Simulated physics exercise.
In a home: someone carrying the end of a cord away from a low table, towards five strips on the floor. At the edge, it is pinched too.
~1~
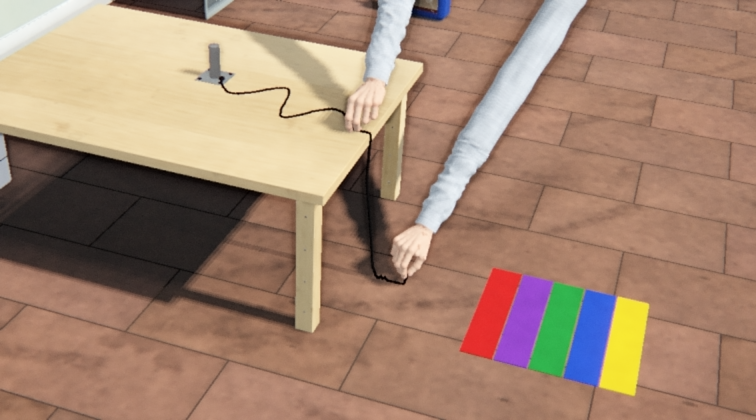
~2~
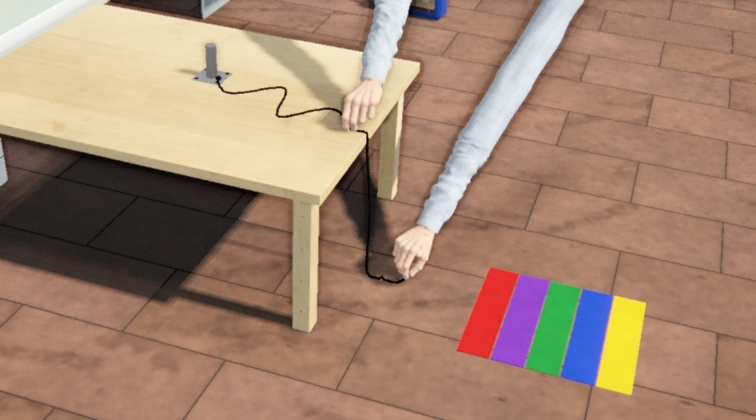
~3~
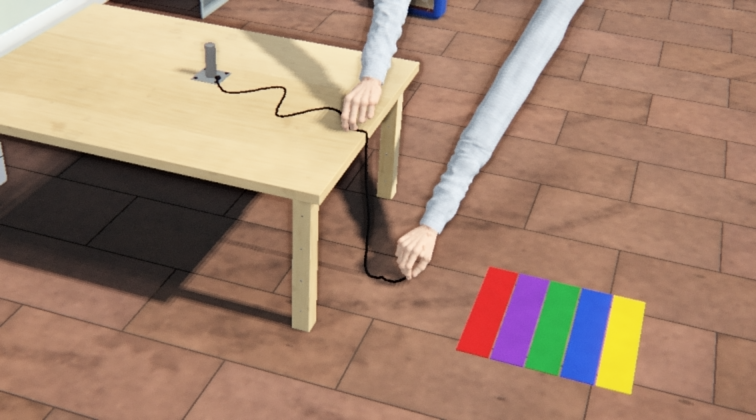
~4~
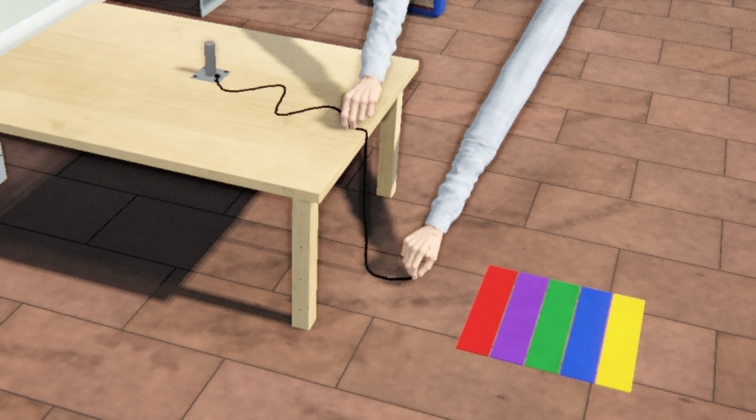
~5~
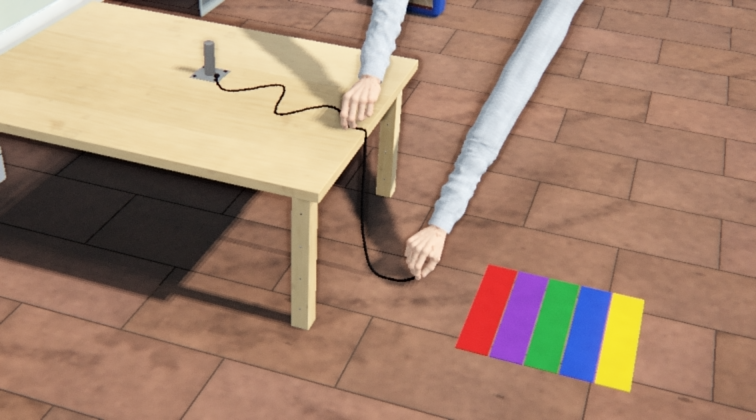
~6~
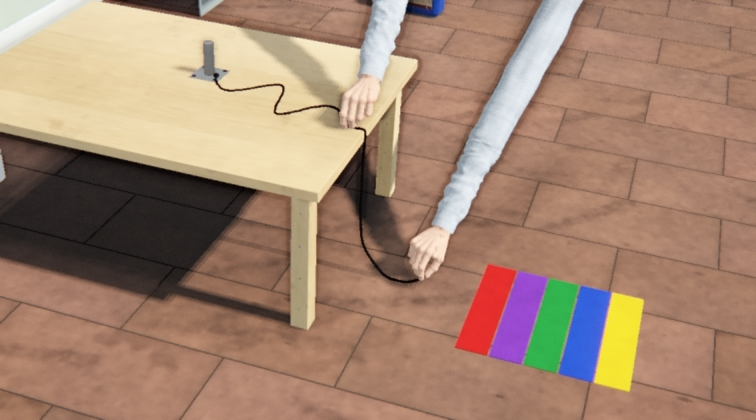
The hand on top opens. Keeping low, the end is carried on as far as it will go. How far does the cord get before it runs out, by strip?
As far as the yellow strip.
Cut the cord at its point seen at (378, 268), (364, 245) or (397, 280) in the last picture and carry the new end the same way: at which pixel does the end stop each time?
(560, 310), (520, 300), (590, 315).
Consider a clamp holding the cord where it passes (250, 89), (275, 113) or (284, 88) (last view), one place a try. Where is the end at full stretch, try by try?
Approximately (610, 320), (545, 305) and (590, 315) respectively.
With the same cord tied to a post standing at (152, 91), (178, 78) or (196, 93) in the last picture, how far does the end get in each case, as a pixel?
Roughly (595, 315), (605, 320) and (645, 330), try by try.
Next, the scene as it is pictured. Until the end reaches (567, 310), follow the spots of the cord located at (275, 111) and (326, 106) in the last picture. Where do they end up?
Point one: (345, 116); point two: (376, 154).
Early on, end near (567, 310); over green.
Midway, end near (607, 320); over yellow.
At the end of the slack, end near (630, 325); over yellow. It gets as far as the yellow strip.
